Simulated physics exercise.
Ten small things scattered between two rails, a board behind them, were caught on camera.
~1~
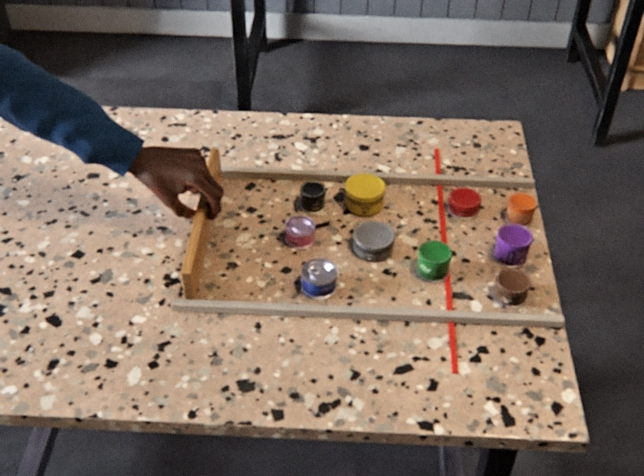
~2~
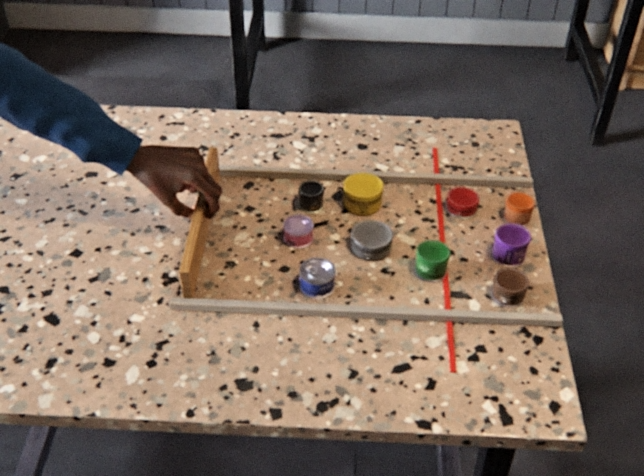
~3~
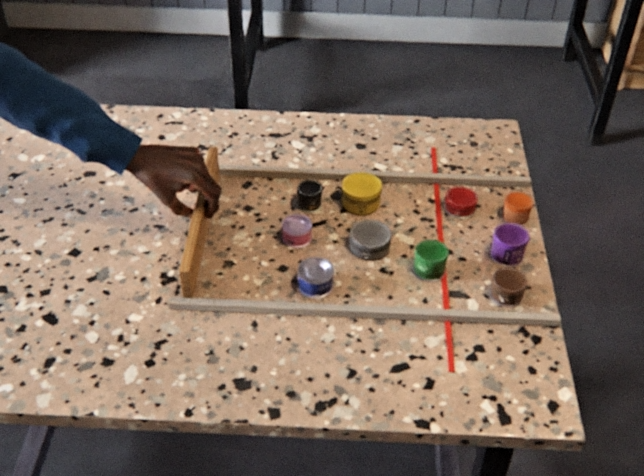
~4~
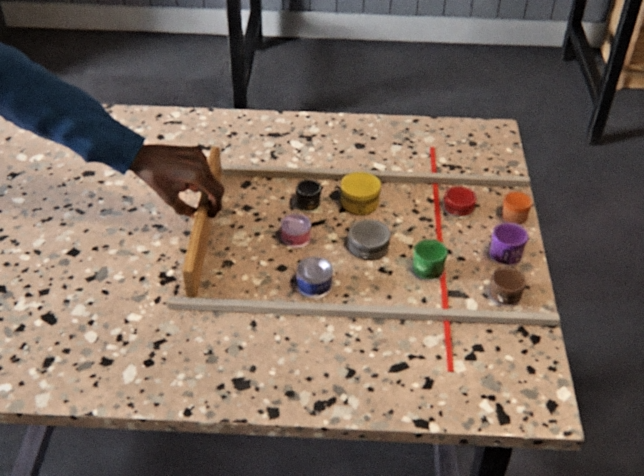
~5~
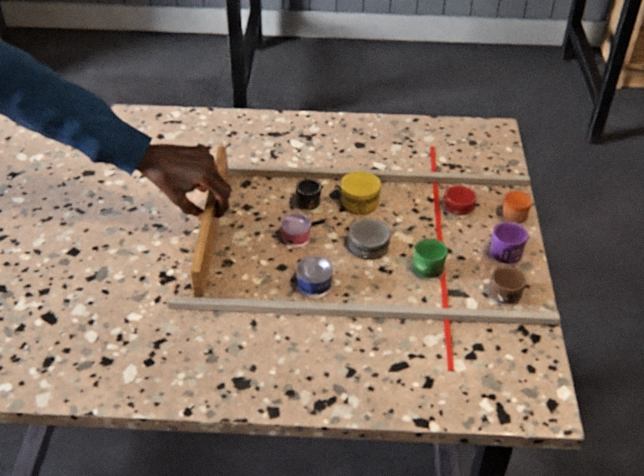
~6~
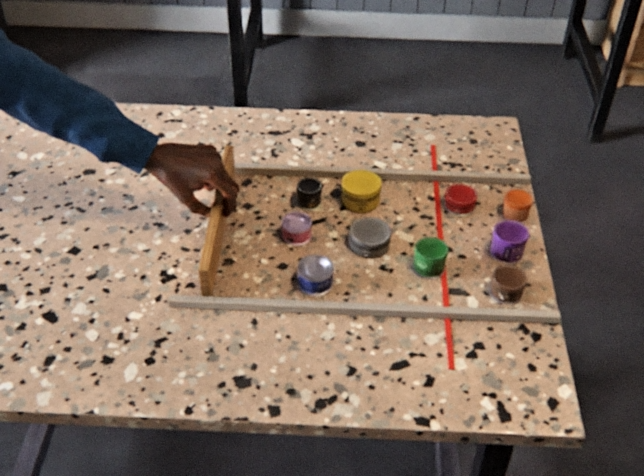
A hand held a wooden board upright behind ten small colourful pots set between two rails, then slid it slightly to the right toward them, while the pots stayed where they were.
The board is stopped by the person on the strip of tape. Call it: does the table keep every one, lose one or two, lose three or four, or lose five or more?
It keeps every one.
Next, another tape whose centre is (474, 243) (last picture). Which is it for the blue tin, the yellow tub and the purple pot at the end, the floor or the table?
In order, the blue tin keeps its spot, then the yellow tub keeps its spot, then the purple pot goes off the edge.
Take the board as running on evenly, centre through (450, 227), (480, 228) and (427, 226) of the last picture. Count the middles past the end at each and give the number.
Counts: 0, 2, 0.
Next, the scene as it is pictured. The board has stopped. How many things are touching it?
The count is 3.
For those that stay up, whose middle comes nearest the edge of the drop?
The orange tin.
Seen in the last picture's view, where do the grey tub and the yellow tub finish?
Grey tub at (484, 244), yellow tub at (462, 185).
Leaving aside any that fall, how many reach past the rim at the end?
0, I think.
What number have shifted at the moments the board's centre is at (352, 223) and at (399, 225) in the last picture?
At first I count 5, and then 7.
A little later, none off yet; orange tin at rest near (517, 207); purple pot at rest near (509, 243); brown pot at rest near (508, 285).
When it is over, the number that fall off is zero.
